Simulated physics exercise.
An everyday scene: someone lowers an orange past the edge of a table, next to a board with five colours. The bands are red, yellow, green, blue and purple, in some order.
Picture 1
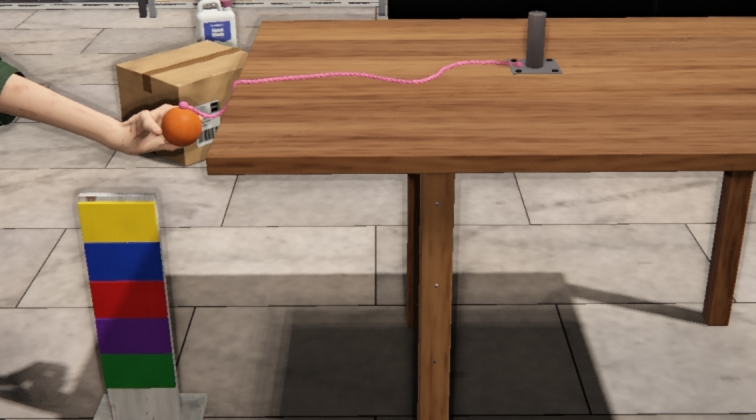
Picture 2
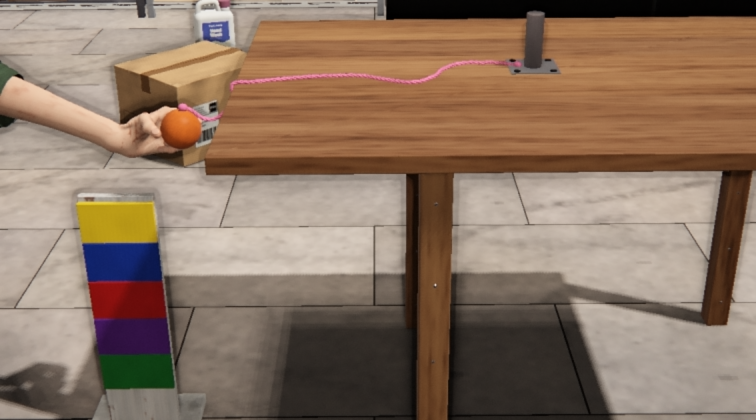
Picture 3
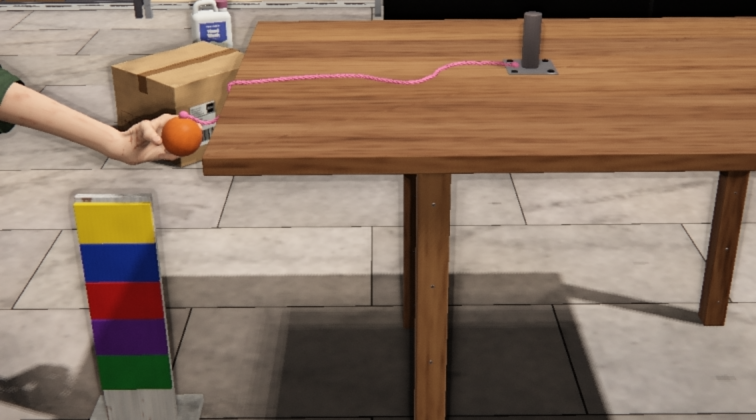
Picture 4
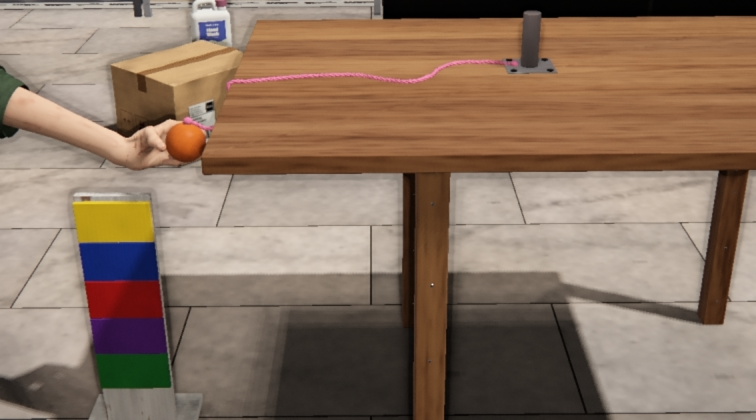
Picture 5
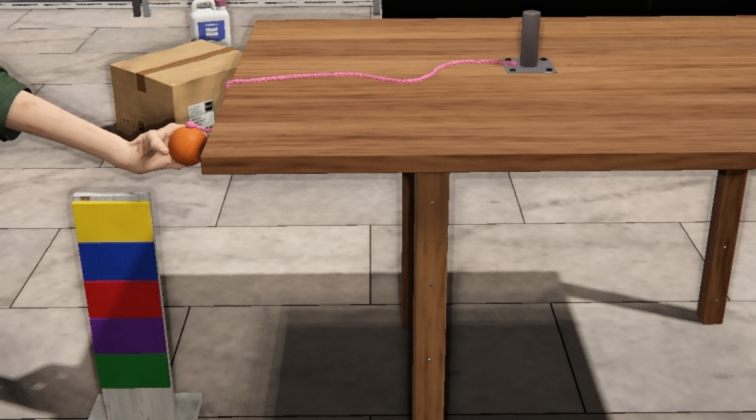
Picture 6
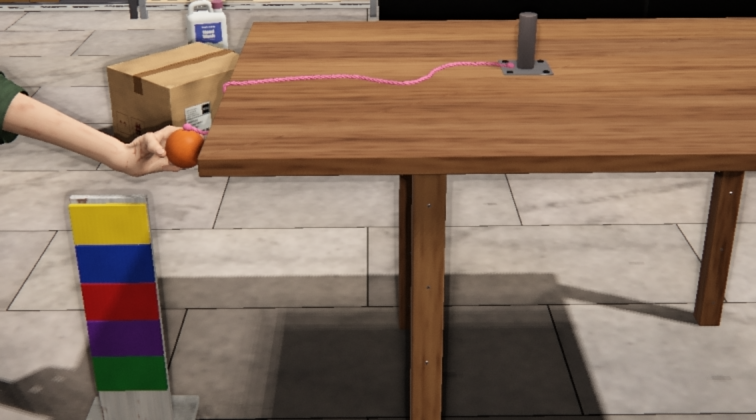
A hand holding an orange tied to a pink string lowers it slightly beside the table.
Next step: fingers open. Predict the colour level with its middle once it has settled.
I would say yellow.
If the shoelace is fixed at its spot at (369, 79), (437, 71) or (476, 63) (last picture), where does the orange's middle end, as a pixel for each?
(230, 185), (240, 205) and (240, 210).
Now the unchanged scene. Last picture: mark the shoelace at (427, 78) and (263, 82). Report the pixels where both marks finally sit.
You'll find the first mark at (399, 74) and the second mark at (227, 92).
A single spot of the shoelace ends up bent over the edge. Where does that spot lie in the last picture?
(263, 82), give or take.
Soon after, orange near (260, 210); level with yellow.
After that, orange near (225, 217); level with yellow.
In the end, orange near (238, 217); level with yellow. At yellow.
